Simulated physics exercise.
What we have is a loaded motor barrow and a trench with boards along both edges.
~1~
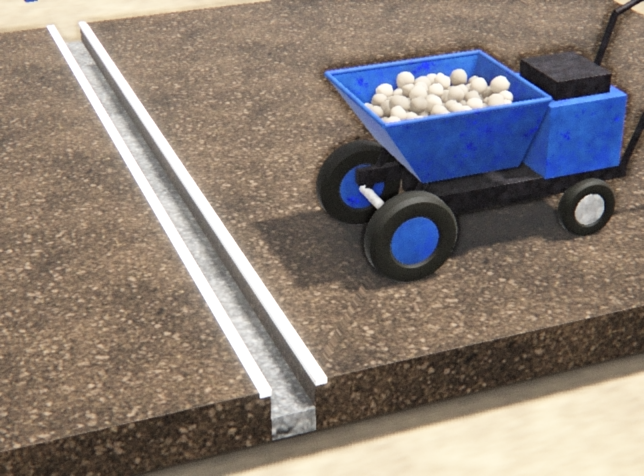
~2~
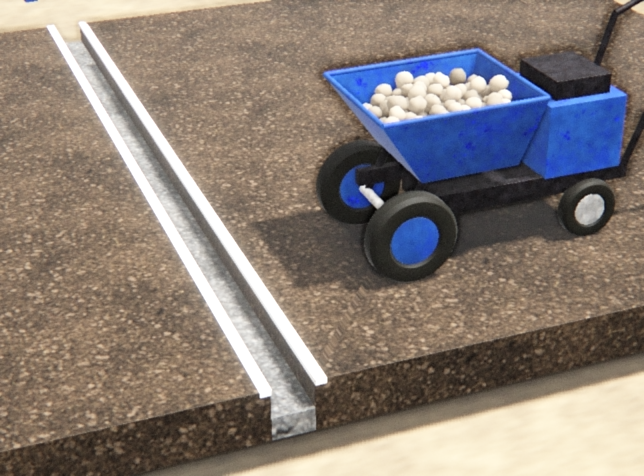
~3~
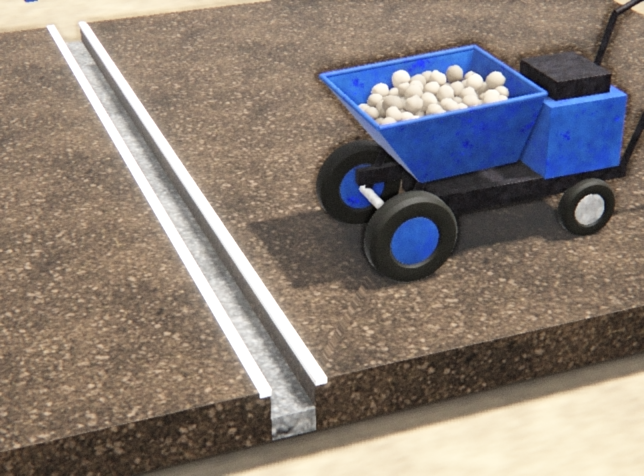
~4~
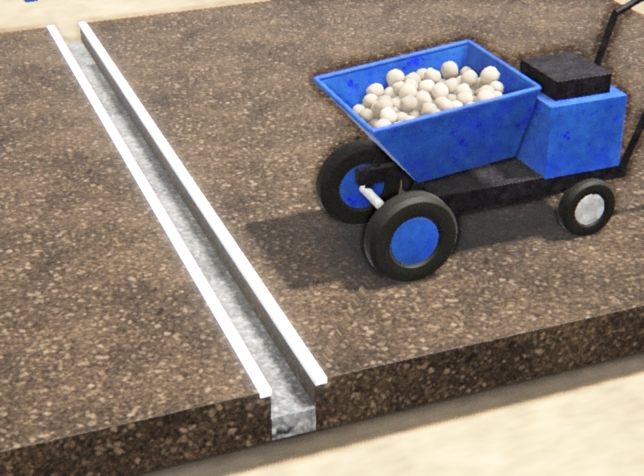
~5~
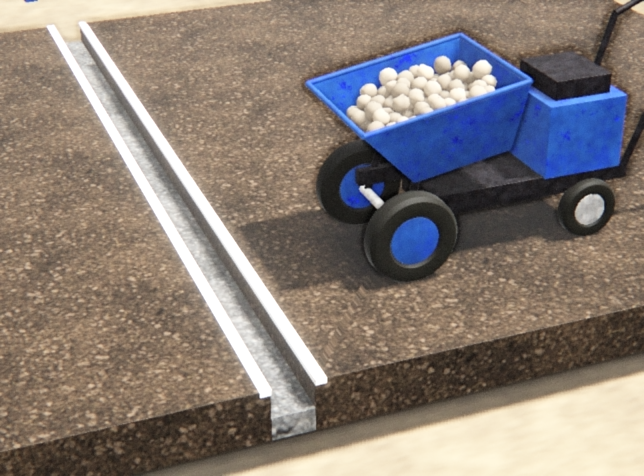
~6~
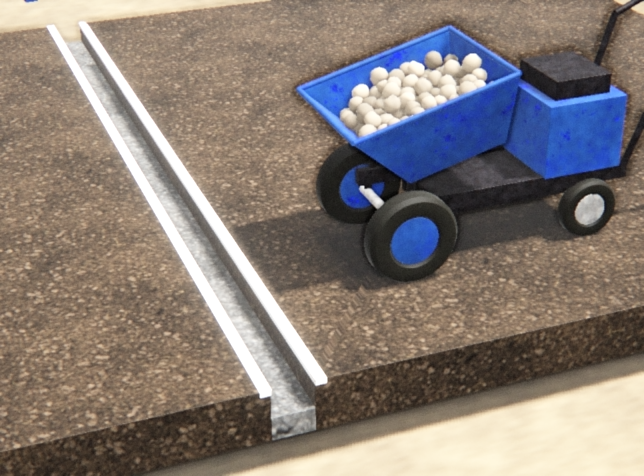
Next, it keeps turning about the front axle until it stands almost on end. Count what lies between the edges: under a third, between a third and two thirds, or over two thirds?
In the trench: From one third to two thirds.
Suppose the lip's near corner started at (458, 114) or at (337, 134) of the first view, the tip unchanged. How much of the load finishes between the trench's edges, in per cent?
Roughly 30 per cent, and 20 per cent.
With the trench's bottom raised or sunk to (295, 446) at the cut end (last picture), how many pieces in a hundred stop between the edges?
Roughly 70 in a hundred.
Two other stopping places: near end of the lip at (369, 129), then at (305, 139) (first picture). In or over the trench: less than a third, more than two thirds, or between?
The first try: The middle third. The second: Under a third.
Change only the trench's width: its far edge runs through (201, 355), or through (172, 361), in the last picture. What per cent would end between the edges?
Roughly 80 per cent, and 90 per cent.
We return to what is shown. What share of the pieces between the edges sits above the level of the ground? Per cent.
Close to 35 per cent.
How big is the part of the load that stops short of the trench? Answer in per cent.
Close to 15 per cent.
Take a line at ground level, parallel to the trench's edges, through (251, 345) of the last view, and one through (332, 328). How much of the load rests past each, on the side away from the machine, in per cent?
Near 30 % and 100 %.
Just after the last frame, skip tipped steeply; every one in the skip.
A moment on, skip tipped right over; the larger part in the skip; just a few short of the trench; about a tenth in or heaped over the trench; just a few beyond it; just a few falling.
Further on, skip tipped right over; about a tenth in the skip; about a tenth short of the trench; roughly half in or heaped over the trench; roughly a quarter beyond it.
When it is over, skip tipped right over; just a few in the skip; roughly a quarter short of the trench; roughly half in or heaped over the trench; roughly a quarter beyond it.
